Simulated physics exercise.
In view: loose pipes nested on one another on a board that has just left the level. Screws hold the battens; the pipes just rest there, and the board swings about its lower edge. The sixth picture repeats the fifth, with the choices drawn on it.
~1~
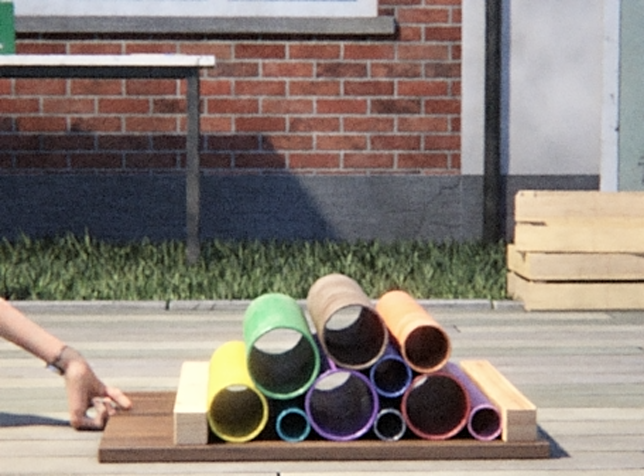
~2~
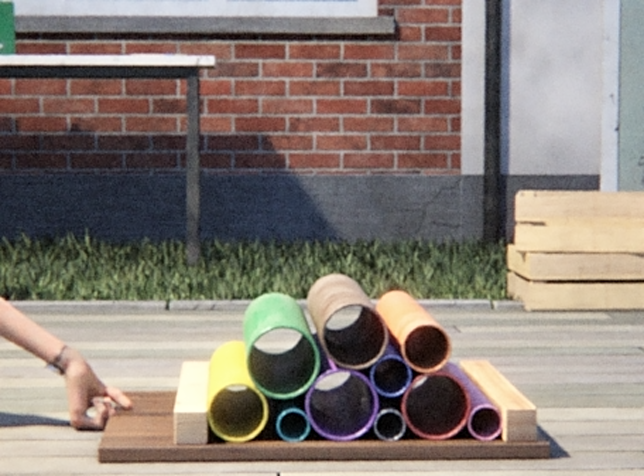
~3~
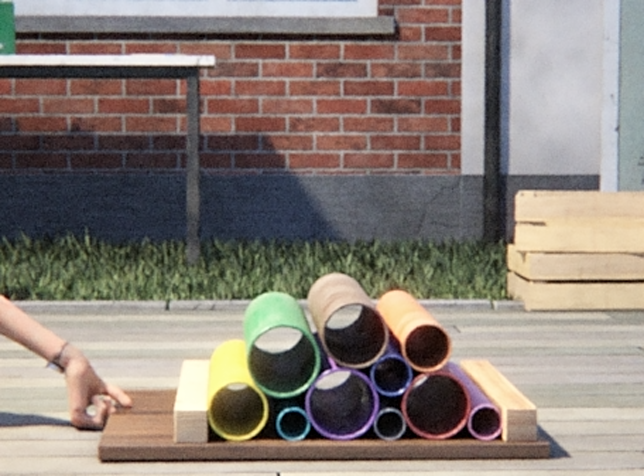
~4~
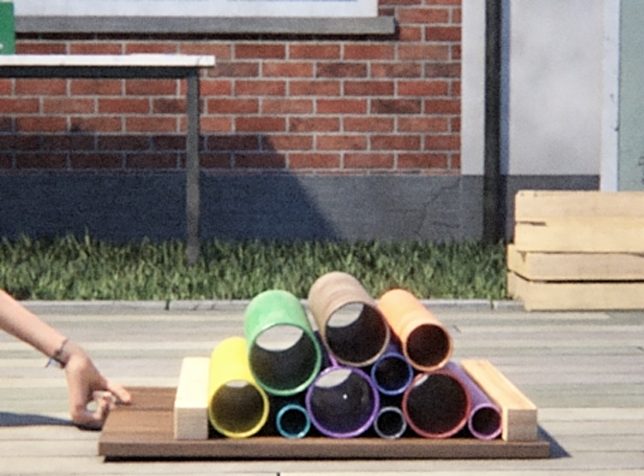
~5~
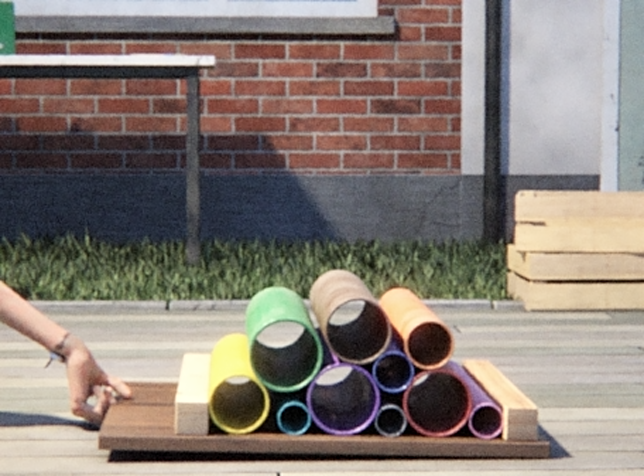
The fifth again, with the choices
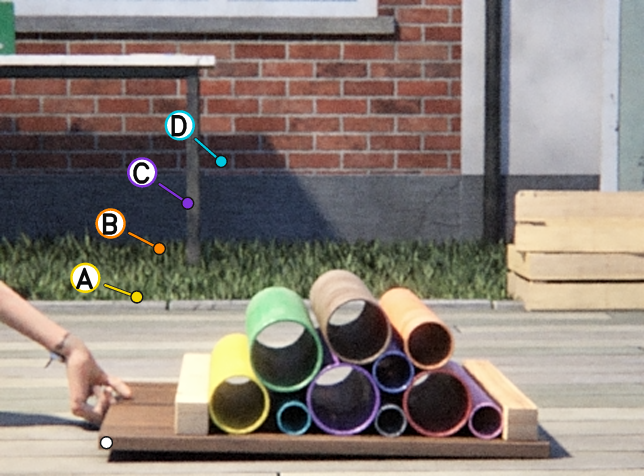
We see colorful pipes stacked between two wooden battens on a brown board outdoors, a hand at its left end. The hand barely moves at first, then raises that end slightly, and the pipes tilt a little with the board.
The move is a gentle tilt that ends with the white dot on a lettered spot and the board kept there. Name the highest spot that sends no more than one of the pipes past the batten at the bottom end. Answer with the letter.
Lift it to C and no more.
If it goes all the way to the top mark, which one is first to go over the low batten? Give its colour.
First is the orange one.
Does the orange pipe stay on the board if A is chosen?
The orange pipe: No.
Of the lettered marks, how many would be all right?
Three of the four.
On the marked copy, A at (137, 297); B at (160, 249); C at (187, 203); D at (221, 161); the white dot at (106, 443).
Following C. Soon after the start, board at 19°.
Later, board at 34°.
In the end, board at 34°, one over the low batten (orange).
As for the rest, A one over the low batten (orange); B one over the low batten (orange); D two over the low batten (orange, brown).
